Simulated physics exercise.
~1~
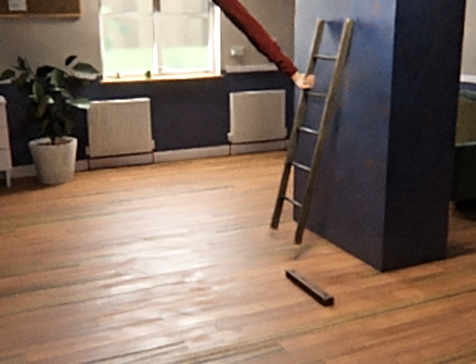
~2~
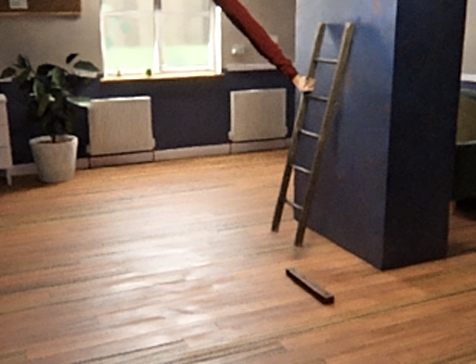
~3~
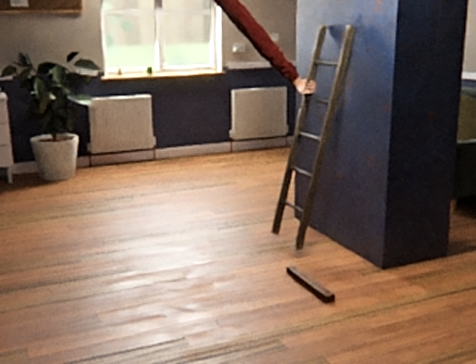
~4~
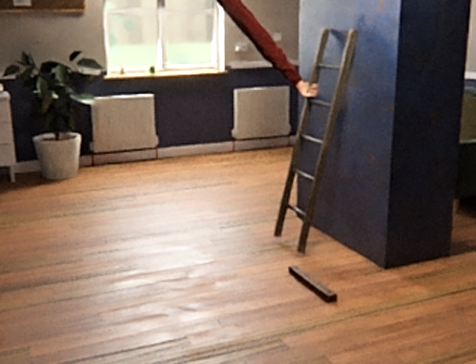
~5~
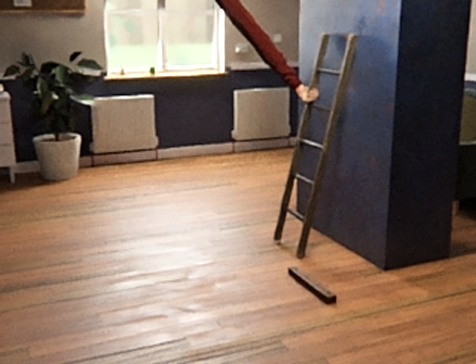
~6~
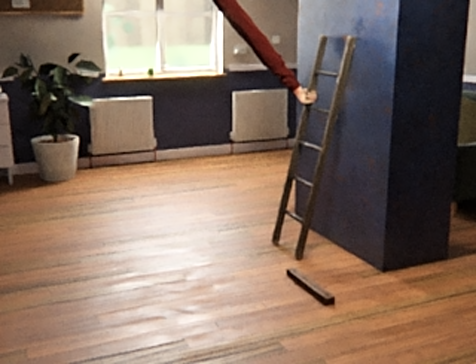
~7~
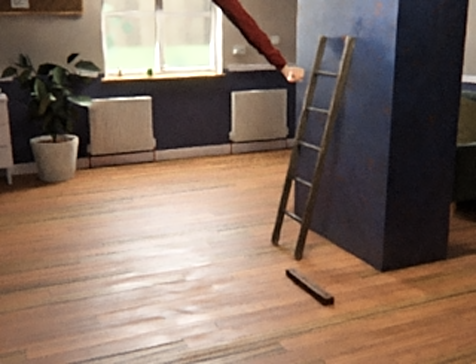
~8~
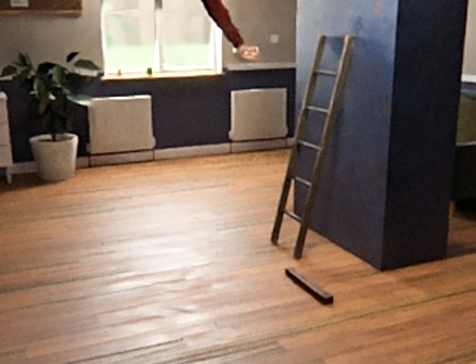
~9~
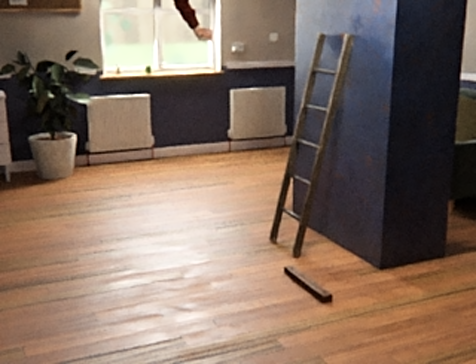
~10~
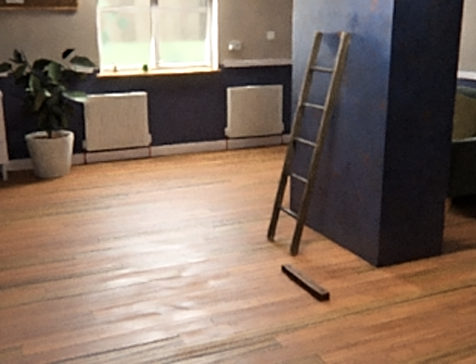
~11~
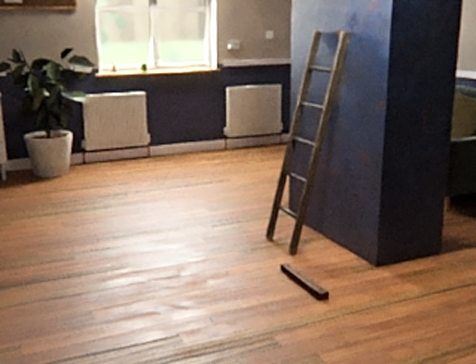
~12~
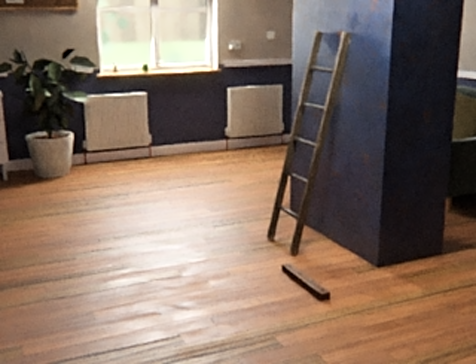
Black ladder being leant against a dark blue cupboard by a red-sleeved arm, which lets go and withdraws, leaving it standing propped.
